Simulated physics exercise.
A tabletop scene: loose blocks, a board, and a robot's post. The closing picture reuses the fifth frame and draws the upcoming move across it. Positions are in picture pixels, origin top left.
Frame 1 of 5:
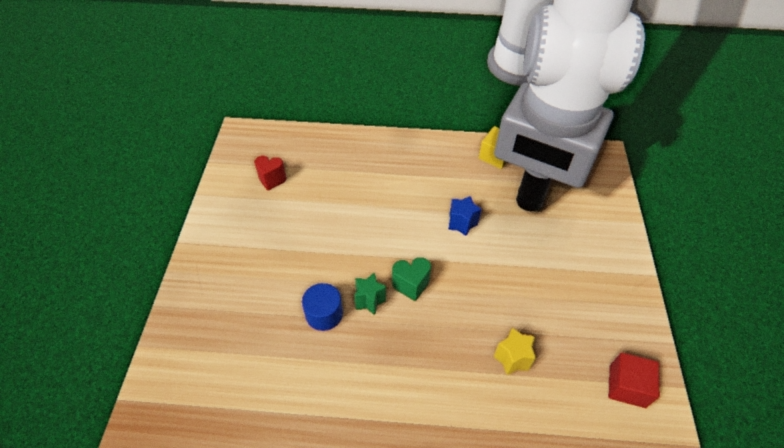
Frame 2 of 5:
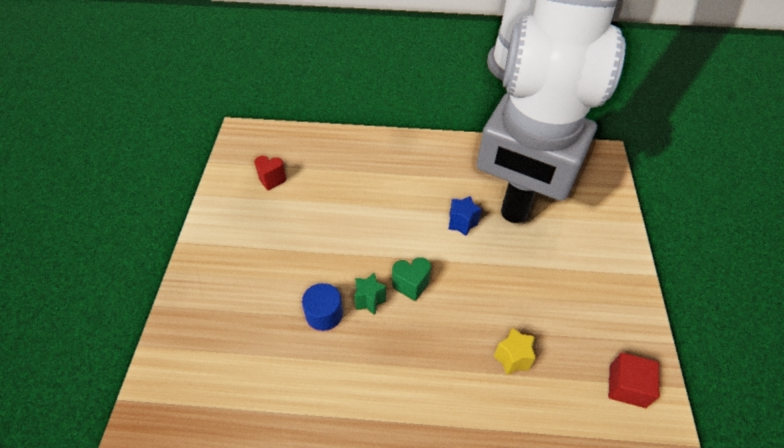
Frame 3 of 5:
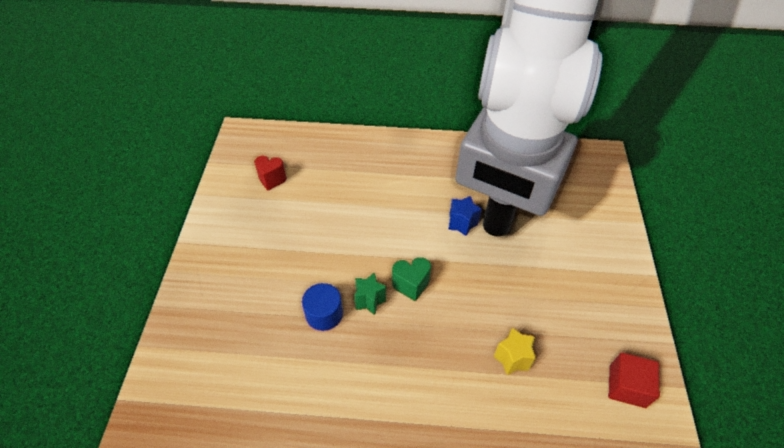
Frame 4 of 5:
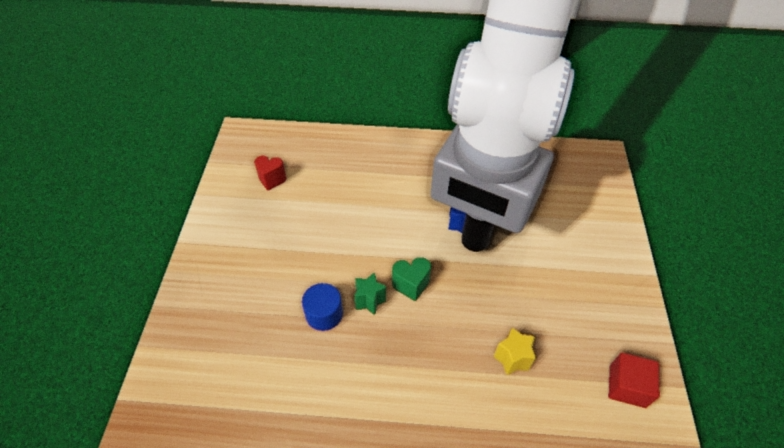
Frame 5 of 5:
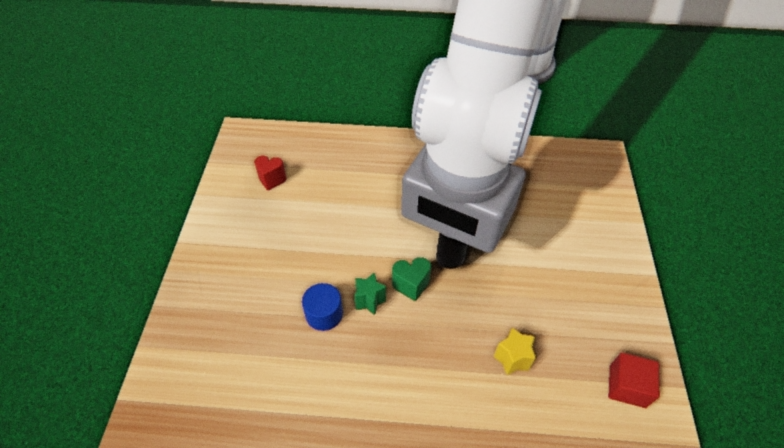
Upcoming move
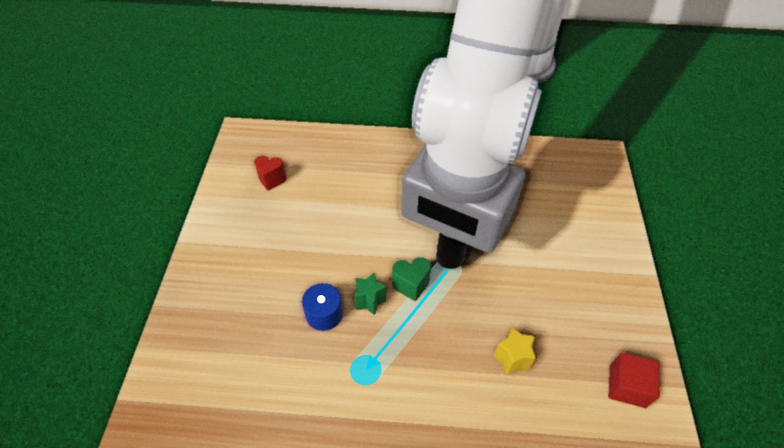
White robot arm moving its dark post down and left across a wooden board, passing the blue star toward the green heart.
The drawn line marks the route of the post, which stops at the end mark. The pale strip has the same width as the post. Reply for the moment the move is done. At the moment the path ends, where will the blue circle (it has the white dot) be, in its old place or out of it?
It travels a centimetre or more.
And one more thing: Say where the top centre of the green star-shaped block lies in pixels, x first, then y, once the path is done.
The answer is (341, 284).
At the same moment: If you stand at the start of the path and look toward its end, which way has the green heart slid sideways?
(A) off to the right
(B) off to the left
The one that fits is A, off to the right.
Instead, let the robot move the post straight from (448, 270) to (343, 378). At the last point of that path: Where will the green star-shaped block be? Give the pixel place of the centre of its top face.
The green star-shaped block ends near (335, 282).
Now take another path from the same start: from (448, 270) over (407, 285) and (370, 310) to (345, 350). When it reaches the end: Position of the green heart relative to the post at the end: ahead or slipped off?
Answer: Still ahead.
Path on the board, in a line from (448, 270) to (366, 370); the dot is on the blue circle.
On the path given first. One third of the way, post at (424, 291); green star-shaped block at (360, 289), turned 20° clockwise; green heart at (388, 283), turned 35° clockwise.
Two thirds of the way, post at (395, 325); blue circle at (311, 297); green star-shaped block at (341, 284), turned 50° clockwise; green heart at (370, 298), turned 100° clockwise.
At the end, post at (365, 361); blue circle at (311, 297); green star-shaped block at (341, 284), turned 50° clockwise; green heart at (369, 302), turned 115° clockwise; blue star-shaped block in place.
